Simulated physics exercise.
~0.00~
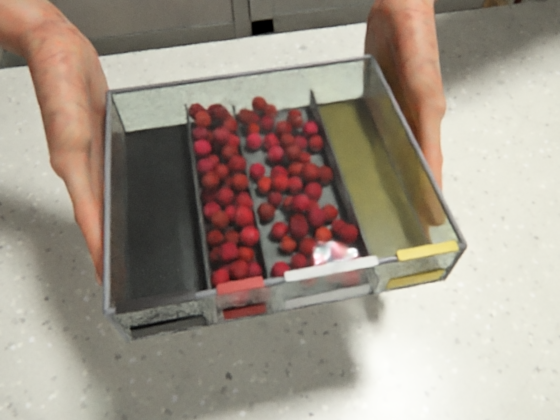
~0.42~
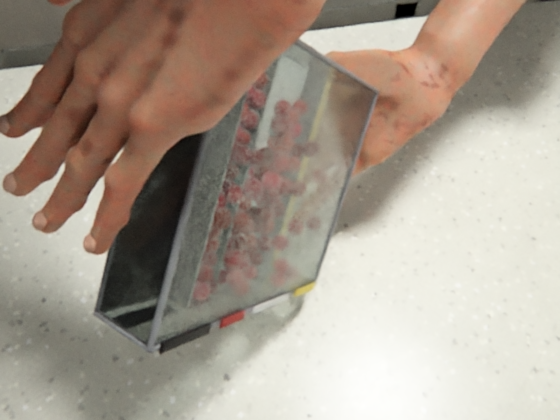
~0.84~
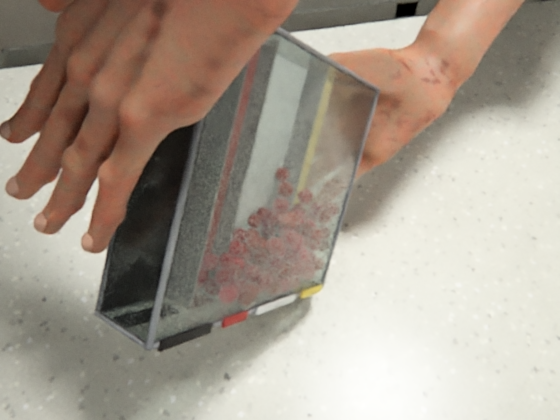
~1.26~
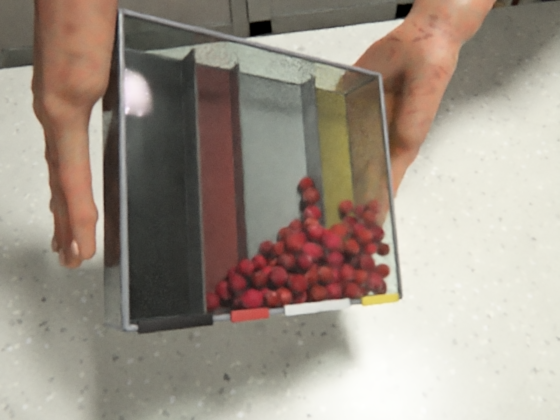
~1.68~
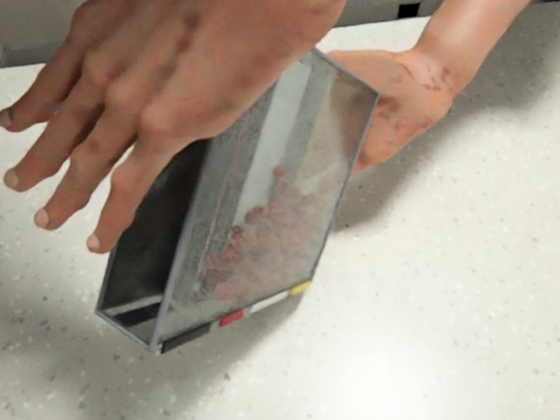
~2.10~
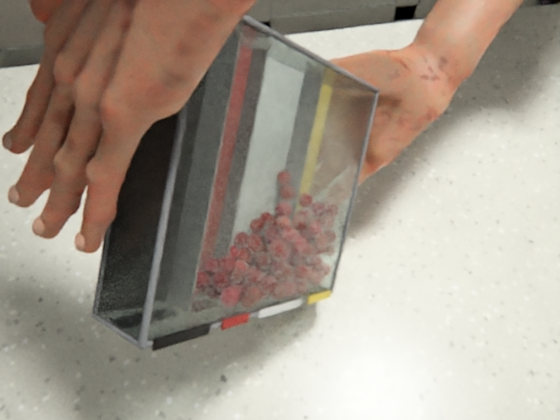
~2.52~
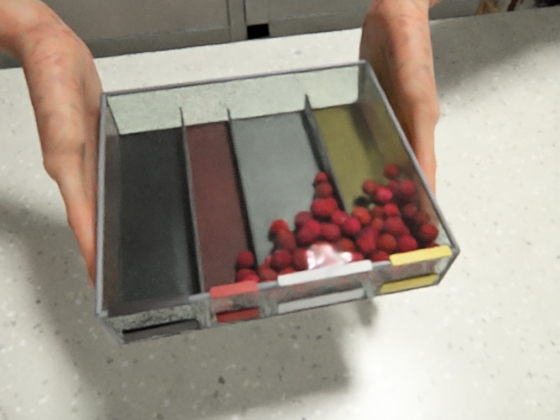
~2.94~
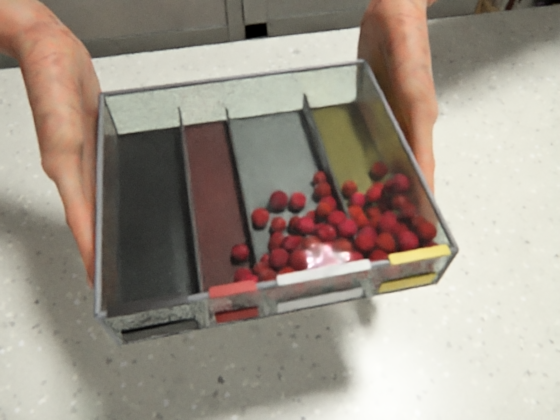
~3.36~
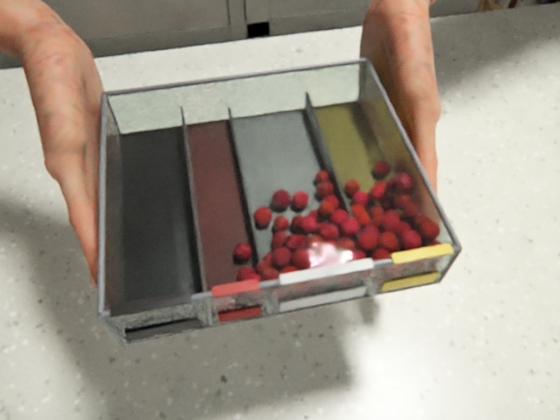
A clear-lidded box of red cranberries is held by two hands above a speckled pale countertop, seen from above by a slightly swaying camera. Dividing walls separate black, red, white and yellow sections from left to right, and the berries first fill the two middle ones. The hands tip the box steeply onto its side, and the berries slide down into a heap at the lower right. They turn it partly back, tilt it steeply again, then bring it level. The berries finally rest mostly in the white and yellow sections, with a few in red and none in black.
